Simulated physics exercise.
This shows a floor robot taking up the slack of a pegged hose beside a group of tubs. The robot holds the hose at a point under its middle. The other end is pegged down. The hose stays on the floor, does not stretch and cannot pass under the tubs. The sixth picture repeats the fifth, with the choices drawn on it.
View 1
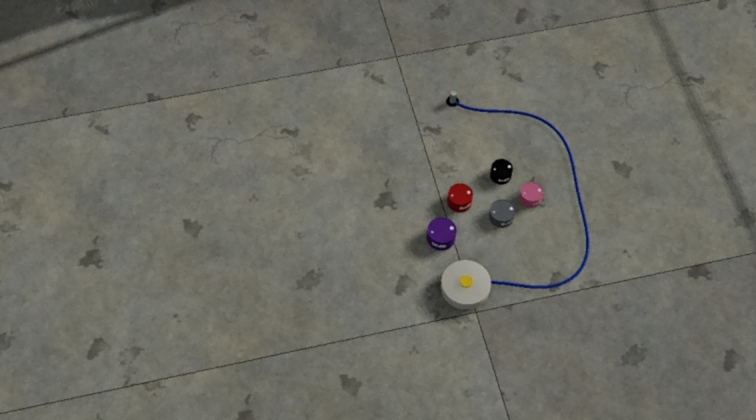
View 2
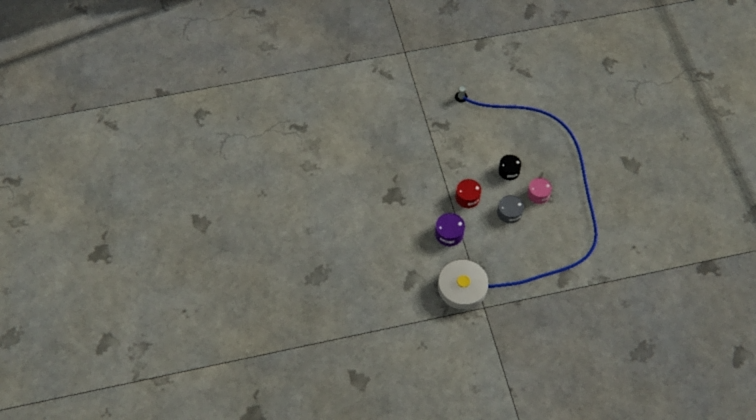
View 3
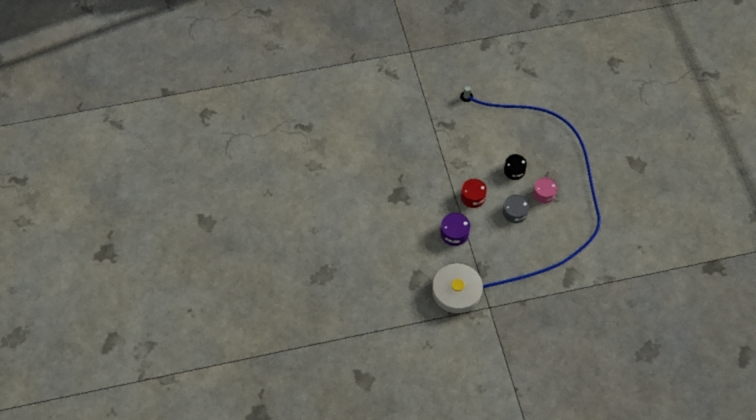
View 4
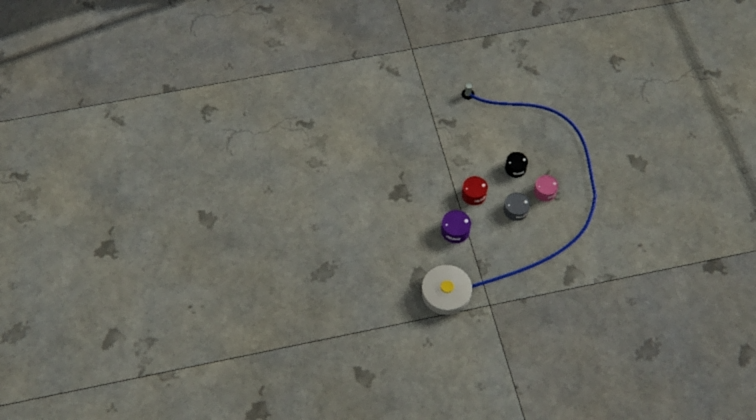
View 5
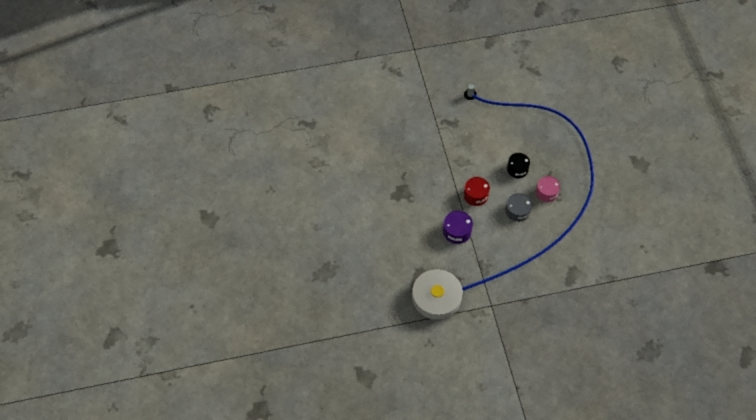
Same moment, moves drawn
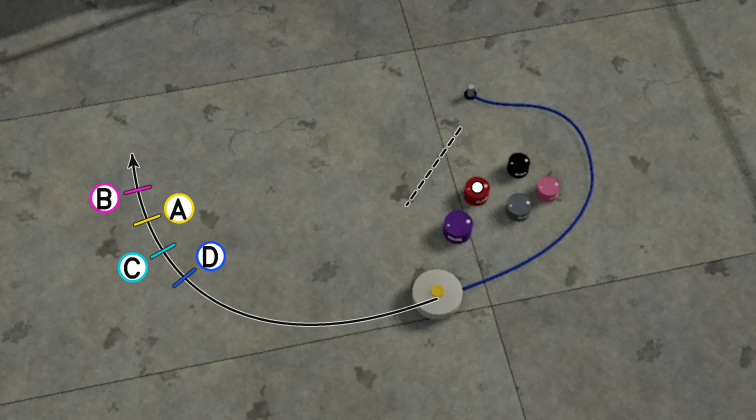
A grey, stained concrete floor crossed by thin seams is seen from high above at a slight tilt, the view shifting slightly early on. A round white robot with a yellow centre sits below five small tubs, purple, red, black, grey and pink, while a blue hose curves around their right side to a small dark peg above. The robot slides slowly left and slightly down, drawing the hose's lower bend into a smoother, slanting curve as the tubs stay put.
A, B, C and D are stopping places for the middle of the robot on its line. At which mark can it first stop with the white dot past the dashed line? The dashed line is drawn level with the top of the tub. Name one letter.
The dot is across by D.
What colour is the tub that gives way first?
The pink one.
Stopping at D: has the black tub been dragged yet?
By then, yes.
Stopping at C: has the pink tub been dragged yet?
Yes.
On the marked copy, A at (147, 220); B at (138, 190); C at (163, 251); D at (184, 278); the dashed line at (434, 166); the route from (437, 299) via (221, 305) to (132, 155); the white dot at (477, 187).
Following D. Soon after the start, robot (345, 319); red tub (477, 191).
Later, robot (250, 313); grey tub (476, 200); pink tub (483, 180); red tub (458, 184); black tub (485, 162); purple tub (452, 222).
In the end, robot (183, 274); grey tub (437, 188); pink tub (451, 171); red tub (428, 167); black tub (456, 153); purple tub (414, 199); the dot on the red tub is over the dashed line.
As for the rest, A does it too, but is farther than needed; B does it too, but is farther than needed; C does it too, but is farther than needed.
